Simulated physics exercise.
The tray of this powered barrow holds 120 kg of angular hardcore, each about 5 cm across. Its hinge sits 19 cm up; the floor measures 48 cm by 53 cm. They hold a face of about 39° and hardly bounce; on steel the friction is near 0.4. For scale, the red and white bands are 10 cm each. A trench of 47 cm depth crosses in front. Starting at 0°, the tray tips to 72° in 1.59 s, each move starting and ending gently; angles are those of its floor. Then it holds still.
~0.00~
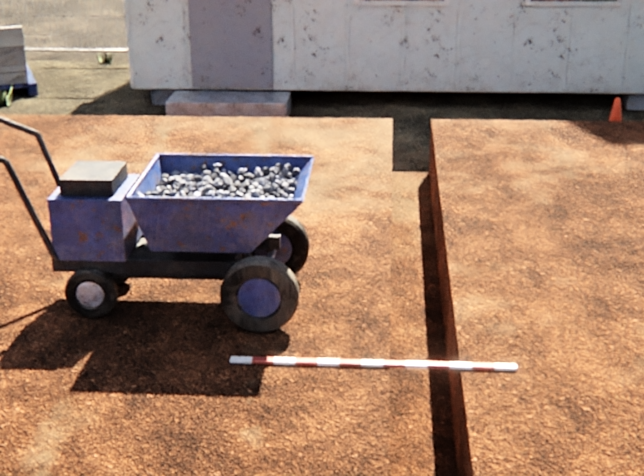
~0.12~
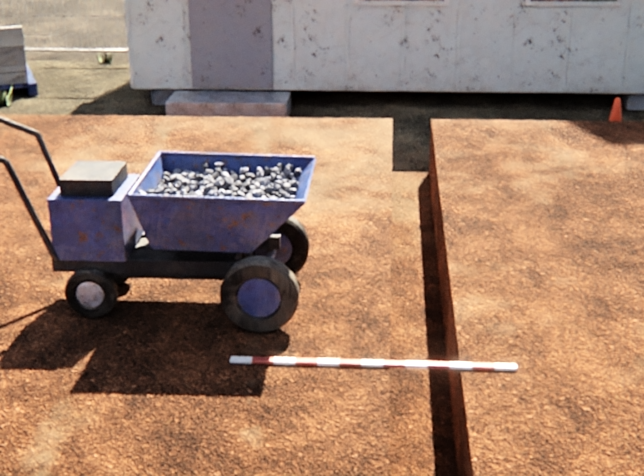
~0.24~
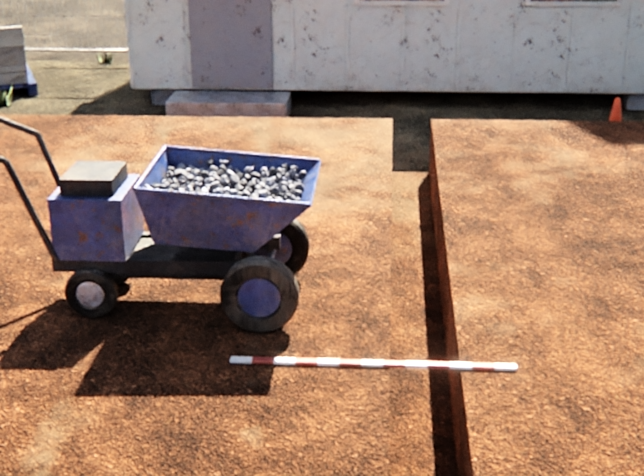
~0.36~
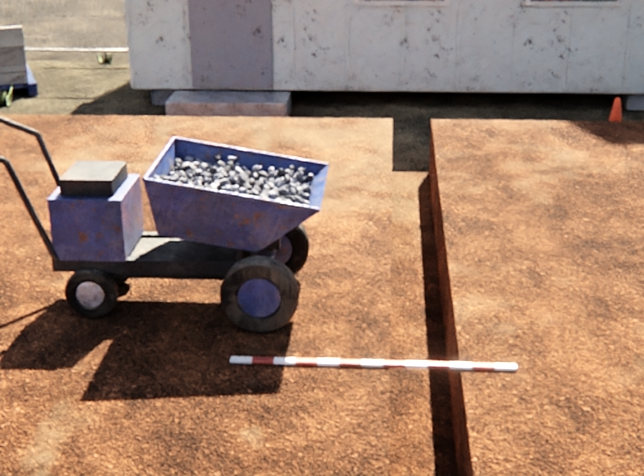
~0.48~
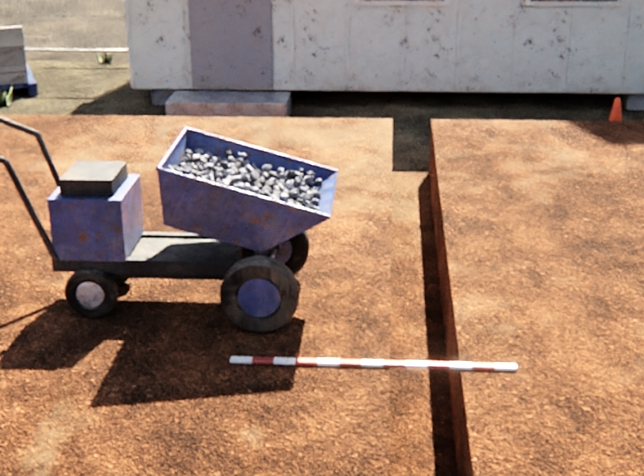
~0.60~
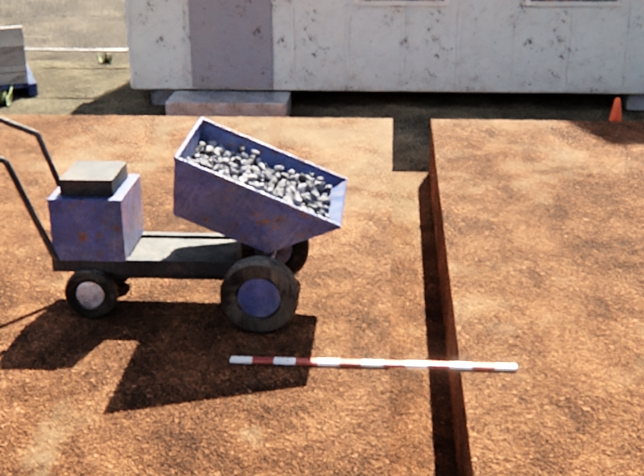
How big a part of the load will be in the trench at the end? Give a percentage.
Some 97 per cent of it.
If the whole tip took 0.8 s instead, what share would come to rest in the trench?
It would be near 95 per cent.
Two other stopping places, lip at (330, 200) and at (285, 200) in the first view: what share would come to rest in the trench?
First some 100, then 60 per cent.
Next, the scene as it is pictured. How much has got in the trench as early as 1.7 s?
About 30 per cent by then.
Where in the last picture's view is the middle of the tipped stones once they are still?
Around (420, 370).
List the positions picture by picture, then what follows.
Lip at (302, 201), floor tilted 0°, highest stones at (275, 176), in the first picture.
Lip at (304, 202), floor tilted 1°, highest stones at (265, 171); the stones move at 0.1 m/s on average, in the second picture.
The tray is at 4°, its lip at (310, 205); the top of the load is at (229, 173); the stones move at 0.3 m/s on average, in the third picture.
Lip at (319, 210), floor tilted 9°, highest stones at (206, 169); the stones move at 0.4 m/s on average, in the fourth picture.
The tray is at 16°, its lip at (329, 217); the top of the load is at (191, 161); the stones move at 0.5 m/s on average, in the fifth picture.
Lip at (340, 227), floor tilted 23°, highest stones at (204, 152); the stones move at 0.5 m/s on average, in the sixth picture.
After 1.2 s the floor is at 61°; 100 % in the tray; the foremost stones are at (374, 267).
After 1.7 s the floor is at 72°; 64 % in the tray, 6 % short of the trench, 30 % in the trench; the foremost stones are at (447, 381).
After 2.0 s the floor is at 72°; 30 % in the tray, 6 % short of the trench, 64 % in the trench; the foremost stones are at (447, 382).
After 4.0 s the floor is at 72°; 0 % in the tray, 3 % short of the trench, 97 % in the trench; the foremost stones are at (448, 392).
